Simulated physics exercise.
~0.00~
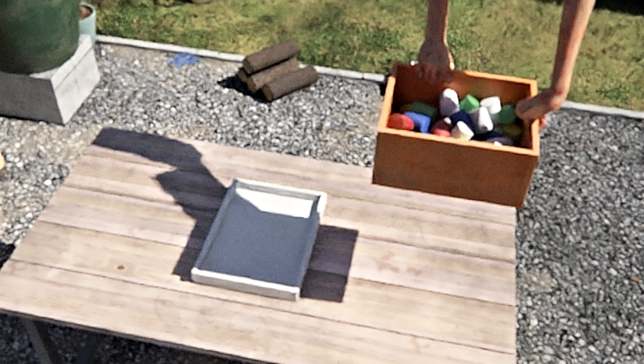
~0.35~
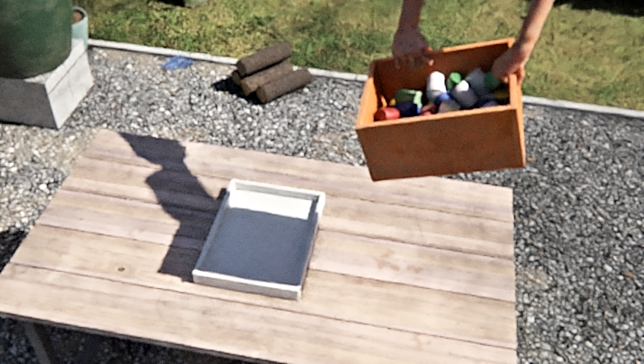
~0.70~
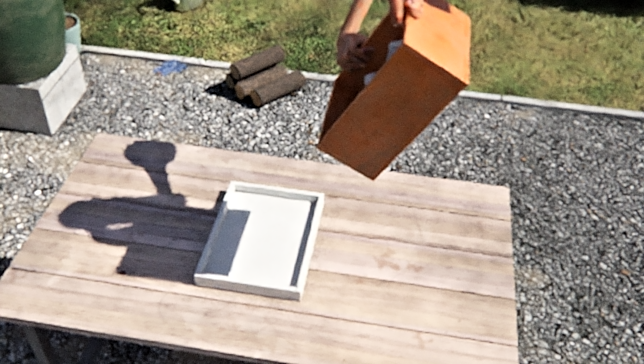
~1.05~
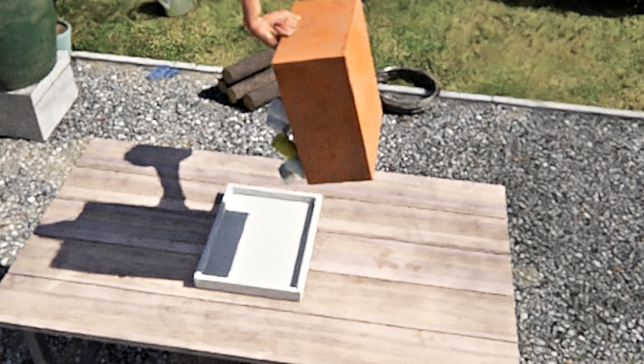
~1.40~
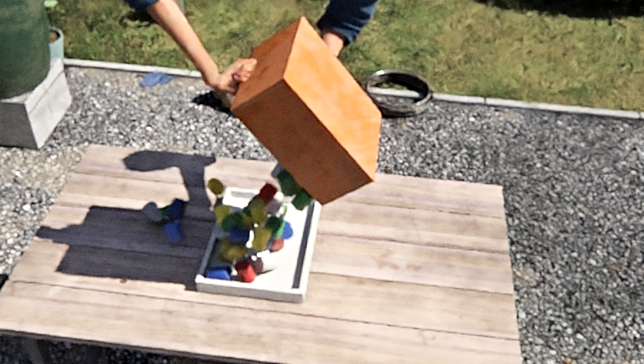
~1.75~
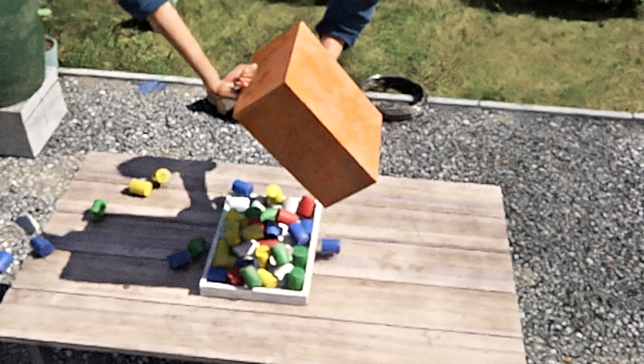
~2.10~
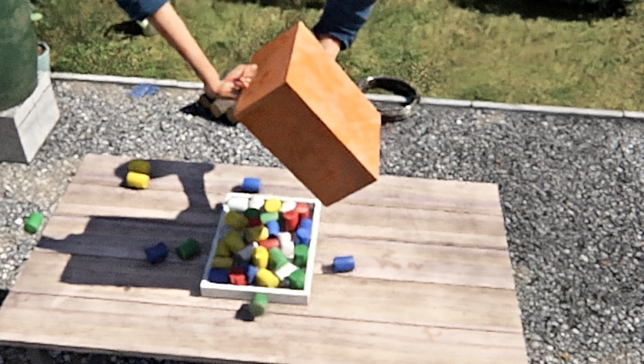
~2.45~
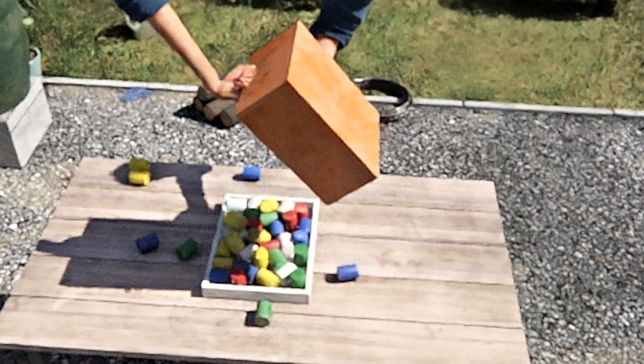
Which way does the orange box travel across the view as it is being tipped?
The orange box moves to the left, from above the right side of the table towards the white tray.
